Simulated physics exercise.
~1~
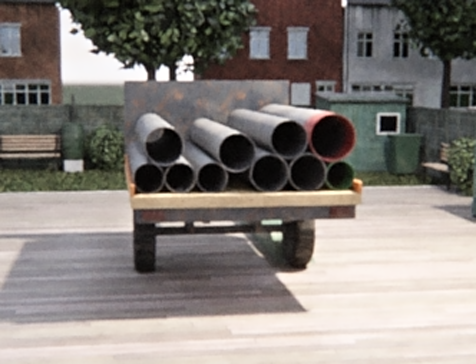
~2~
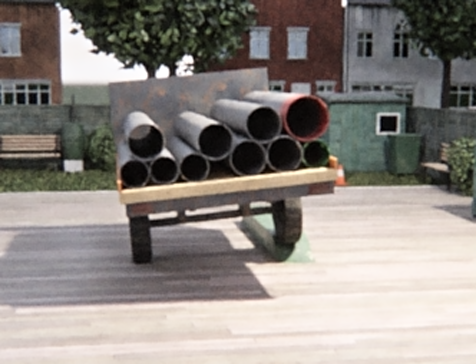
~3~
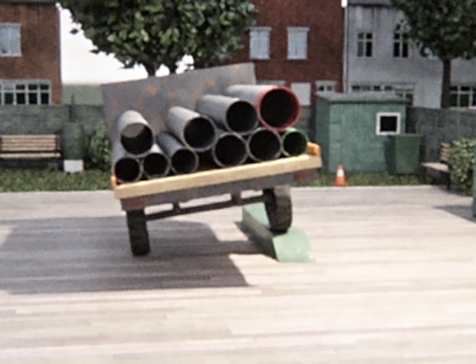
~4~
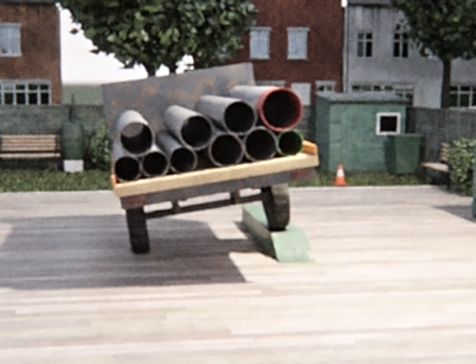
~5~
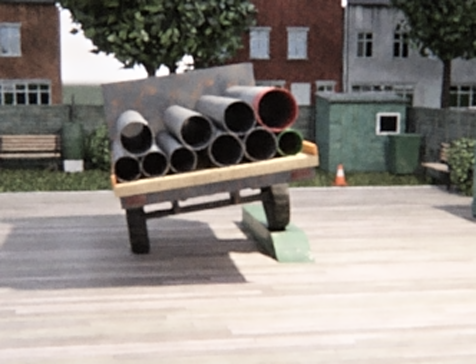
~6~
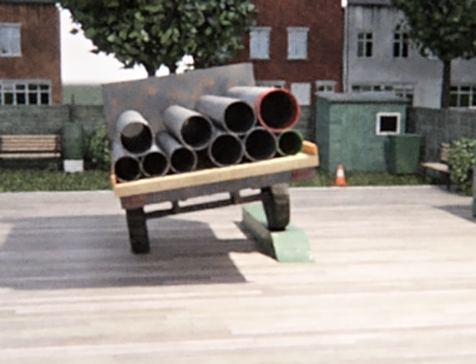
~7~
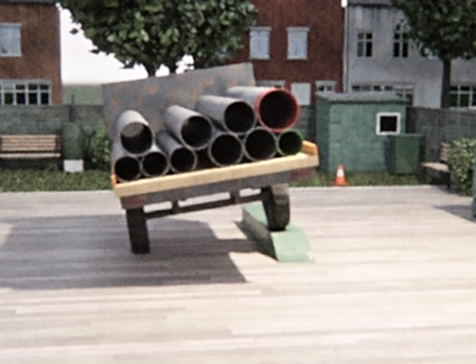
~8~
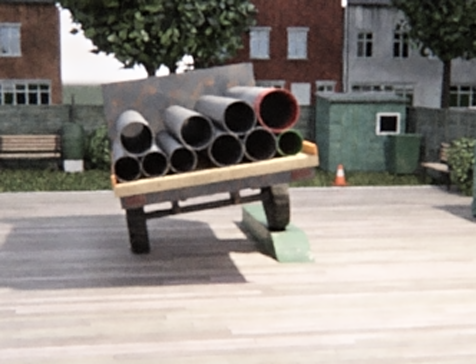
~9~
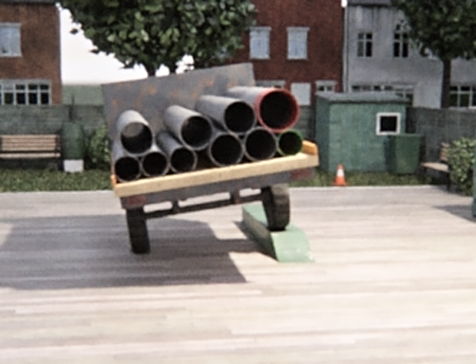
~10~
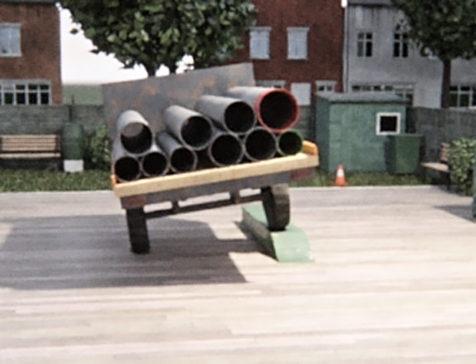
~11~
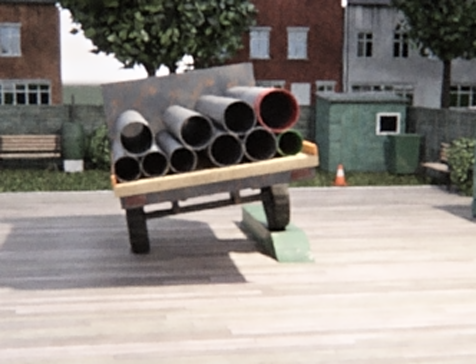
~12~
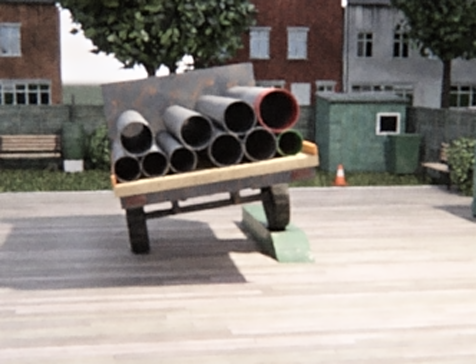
A flatbed loaded with loose pipes, one rimmed in red, rode its right wheel up onto a green ramp-like kerb and tilted down to the left. The pipes shifted slightly, then everything stopped, with the whole load still aboard the leaning deck.
